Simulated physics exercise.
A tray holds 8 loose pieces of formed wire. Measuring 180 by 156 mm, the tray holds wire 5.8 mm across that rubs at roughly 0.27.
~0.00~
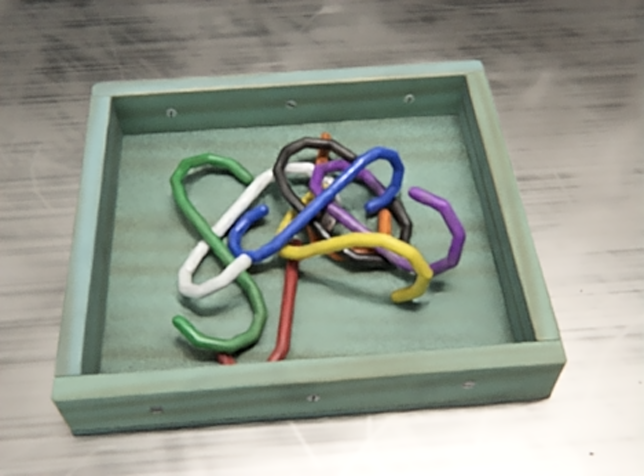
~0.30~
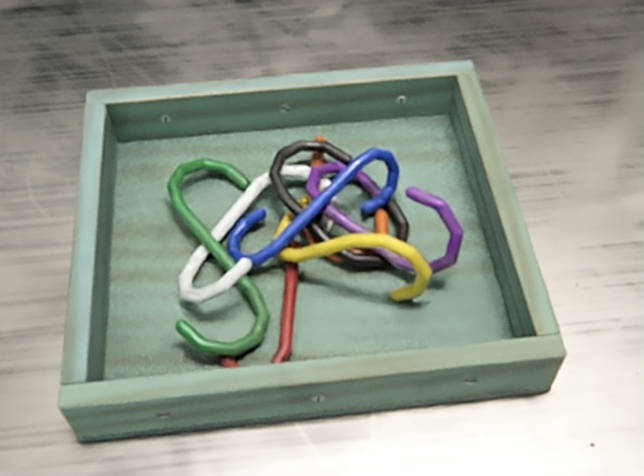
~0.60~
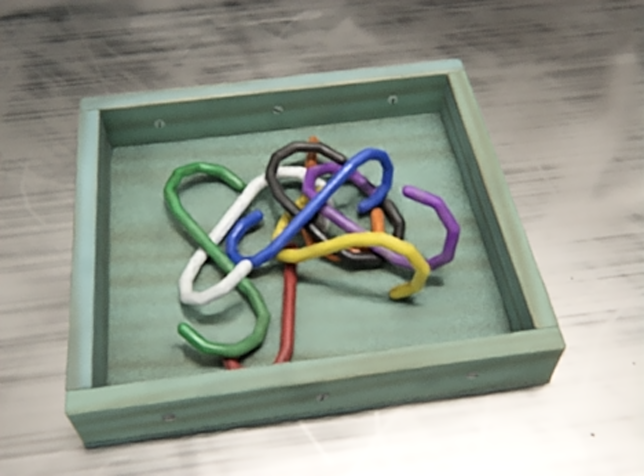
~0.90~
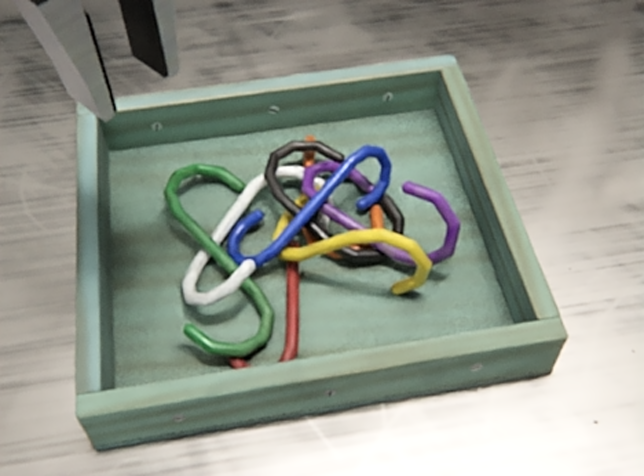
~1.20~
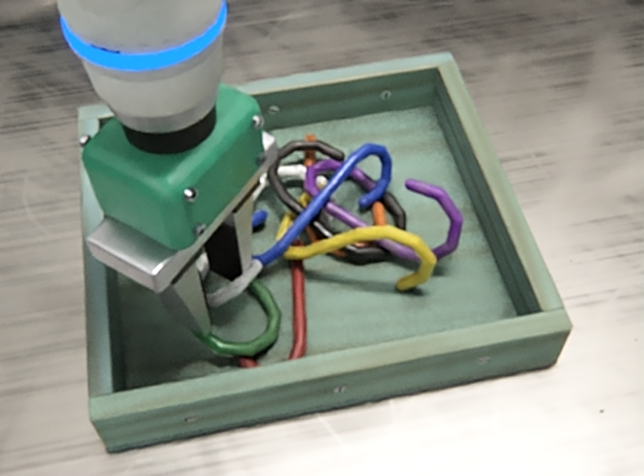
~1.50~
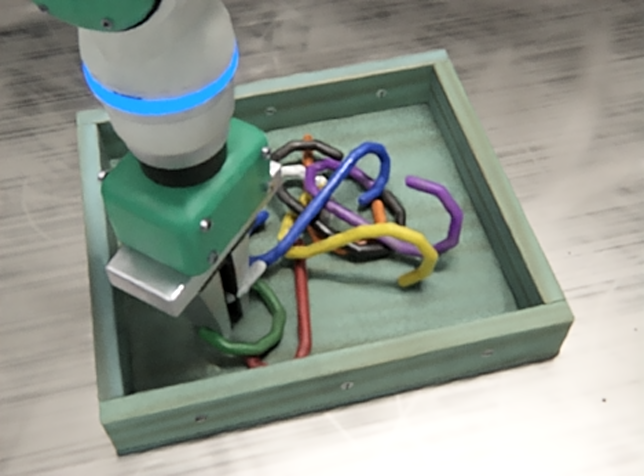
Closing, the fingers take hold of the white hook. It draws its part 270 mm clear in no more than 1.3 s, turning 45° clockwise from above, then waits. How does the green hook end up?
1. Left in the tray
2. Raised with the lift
(2) Raised with the lift.
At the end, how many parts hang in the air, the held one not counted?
1.
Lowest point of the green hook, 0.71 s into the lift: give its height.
Height: Approx. 60 mm.
After 1.89 s, lowest point more than 20 mm over the tray floor, white hook 58 mm.
After 2.21 s, lowest point more than 20 mm over the tray floor, white hook 159 mm, black hook 92 mm, green hook 62 mm.
After 2.80 s, lowest point more than 20 mm over the tray floor, white hook 273 mm, green hook 174 mm.
End, hanging white hook 273 mm, green hook 172 mm; the other 6 are down.
